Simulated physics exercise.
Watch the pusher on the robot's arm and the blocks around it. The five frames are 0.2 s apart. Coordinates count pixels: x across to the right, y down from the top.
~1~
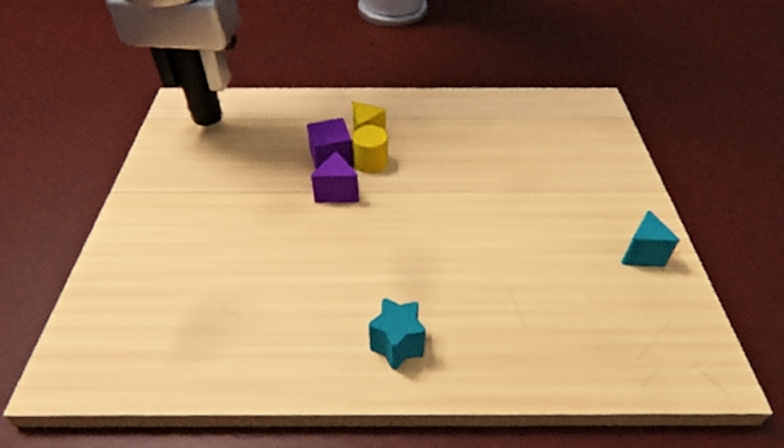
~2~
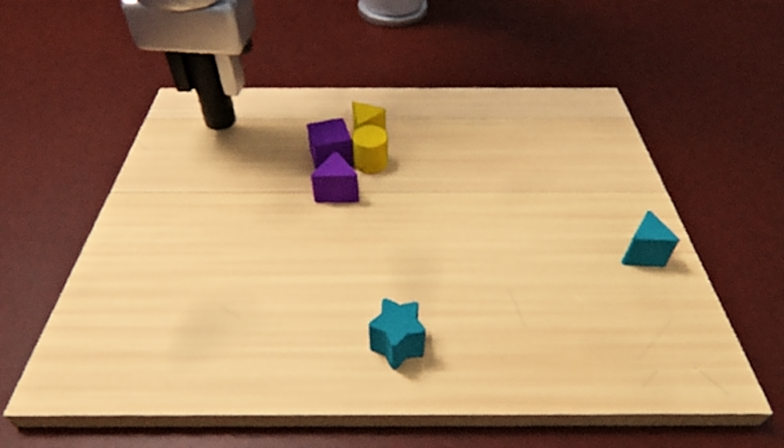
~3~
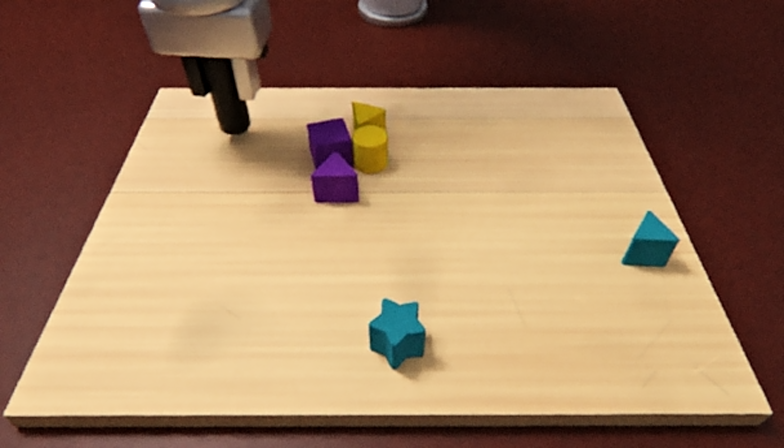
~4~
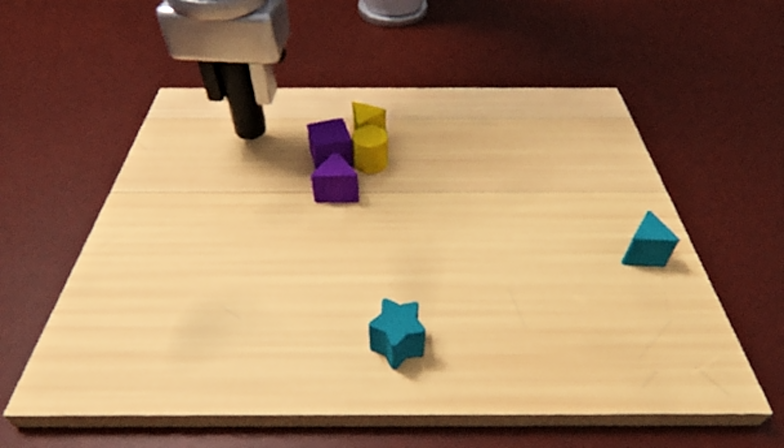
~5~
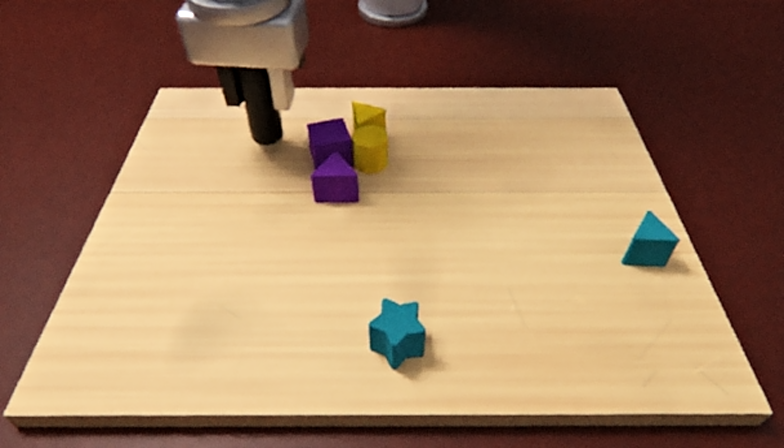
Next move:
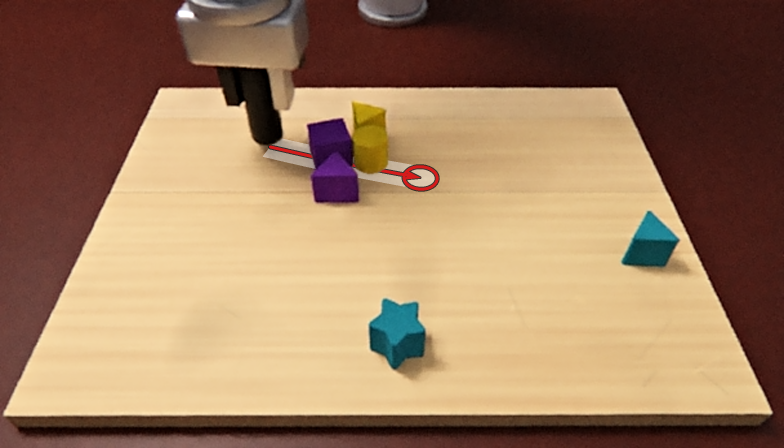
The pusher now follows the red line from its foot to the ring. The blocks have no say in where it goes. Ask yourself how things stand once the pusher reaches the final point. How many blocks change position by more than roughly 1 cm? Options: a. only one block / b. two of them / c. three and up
The correct letter is b.
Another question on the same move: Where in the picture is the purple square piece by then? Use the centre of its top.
My prediction: (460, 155).
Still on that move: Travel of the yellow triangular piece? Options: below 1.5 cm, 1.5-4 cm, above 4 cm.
Range: Under 1.5 cm.
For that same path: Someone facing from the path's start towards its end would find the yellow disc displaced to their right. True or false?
False
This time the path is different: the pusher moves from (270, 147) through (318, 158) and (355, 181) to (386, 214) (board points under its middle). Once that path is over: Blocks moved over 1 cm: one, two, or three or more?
The answer will be at least three.
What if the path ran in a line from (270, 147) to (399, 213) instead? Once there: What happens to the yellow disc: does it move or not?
It leaves its spot.
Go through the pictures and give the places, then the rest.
The first frame shows pusher's lower end at (208, 118); purple square piece at (329, 131); purple triangular piece at (335, 167); yellow triangular piece at (365, 111); yellow disc at (370, 135).
The second frame shows pusher at (221, 122); blocks still.
The third frame shows pusher at (236, 126); blocks still.
The fourth frame shows pusher at (251, 131); blocks still.
The fifth frame shows pusher at (268, 136); purple square piece at (329, 131); purple triangular piece at (335, 167); yellow triangular piece at (365, 111); yellow disc at (370, 135).
Drawn move, from (270, 147) directly to (421, 178).
On the path given first. One third of the way, pusher at (318, 147); purple square piece at (351, 136), turned 20° clockwise; yellow triangular piece at (369, 112), turned 25° anticlockwise; yellow disc at (388, 138).
Two thirds of the way, pusher at (369, 157); purple square piece at (405, 147), turned 20° clockwise; yellow triangular piece at (369, 112), turned 25° anticlockwise; yellow disc at (443, 144).
At the end, pusher at (421, 167); purple square piece at (460, 155), turned 15° clockwise; purple triangular piece still; yellow triangular piece at (369, 112), turned 25° anticlockwise; yellow disc at (497, 148).
